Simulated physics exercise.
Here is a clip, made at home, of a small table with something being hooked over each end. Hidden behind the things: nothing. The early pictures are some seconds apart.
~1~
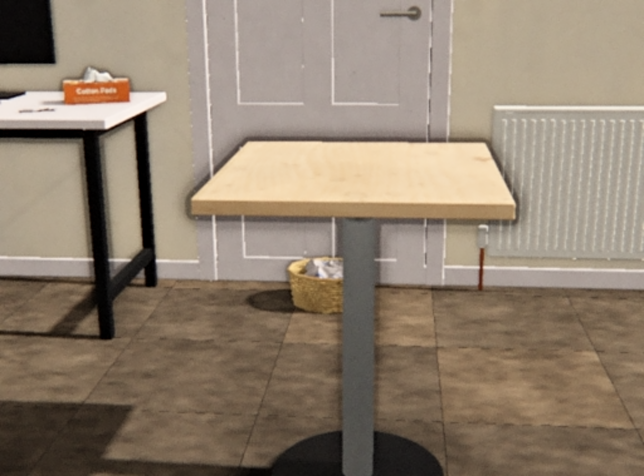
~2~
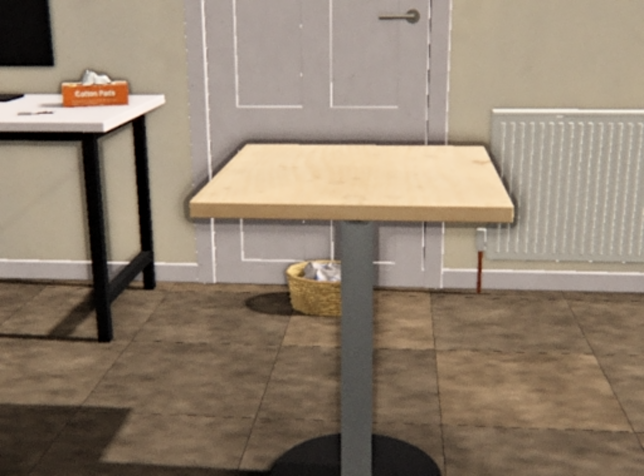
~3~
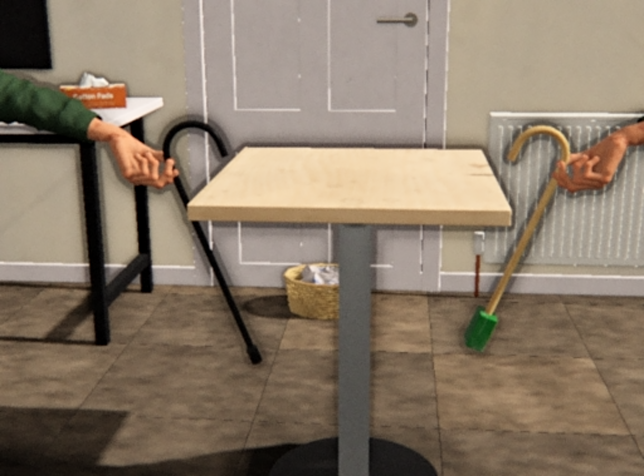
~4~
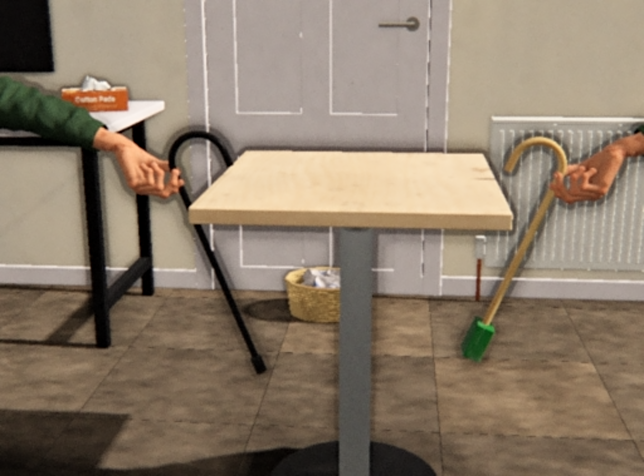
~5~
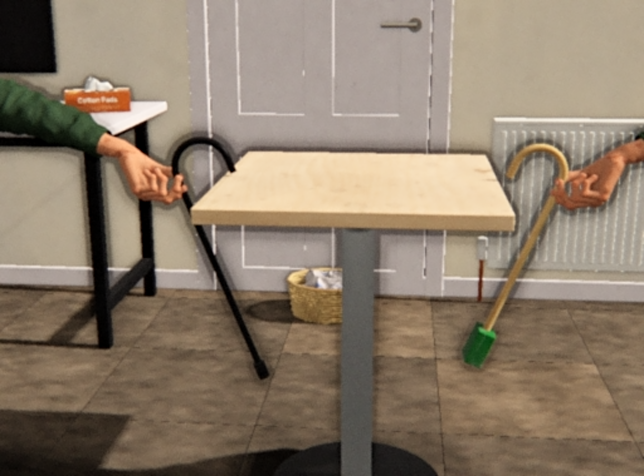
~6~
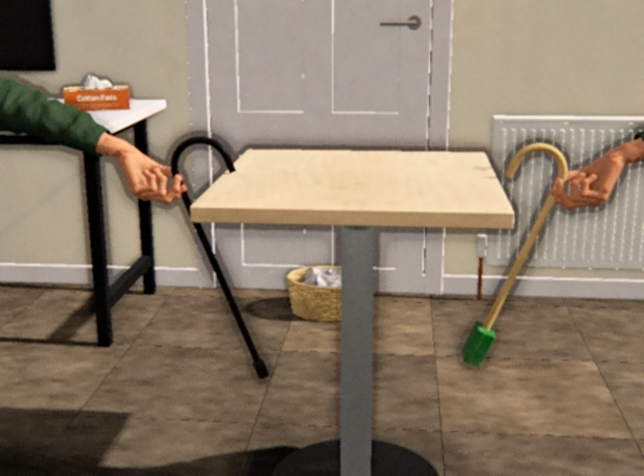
Two hands bring a black cane and a green-tipped cane to opposite ends of the table.
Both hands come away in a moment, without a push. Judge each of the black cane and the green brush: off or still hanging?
The black cane stays put; the green brush falls.
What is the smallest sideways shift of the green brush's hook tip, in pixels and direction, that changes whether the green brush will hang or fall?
Left, by roughly 12 pixels.
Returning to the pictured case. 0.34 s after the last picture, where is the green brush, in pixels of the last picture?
I'd expect it close to (501, 393) in the last view.
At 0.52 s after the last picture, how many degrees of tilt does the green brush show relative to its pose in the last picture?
I'd put it at around 30 degrees.
Then, 0.34 s later than the last frame, black cane at rest near (239, 257); green brush fallen near (501, 393).
Then, 0.52 s later than the last frame, black cane at rest near (238, 257); green brush dropping near (550, 420).
When it is over, the black cane stays hooked on the edge, near (239, 257); the green brush falls to the floor.
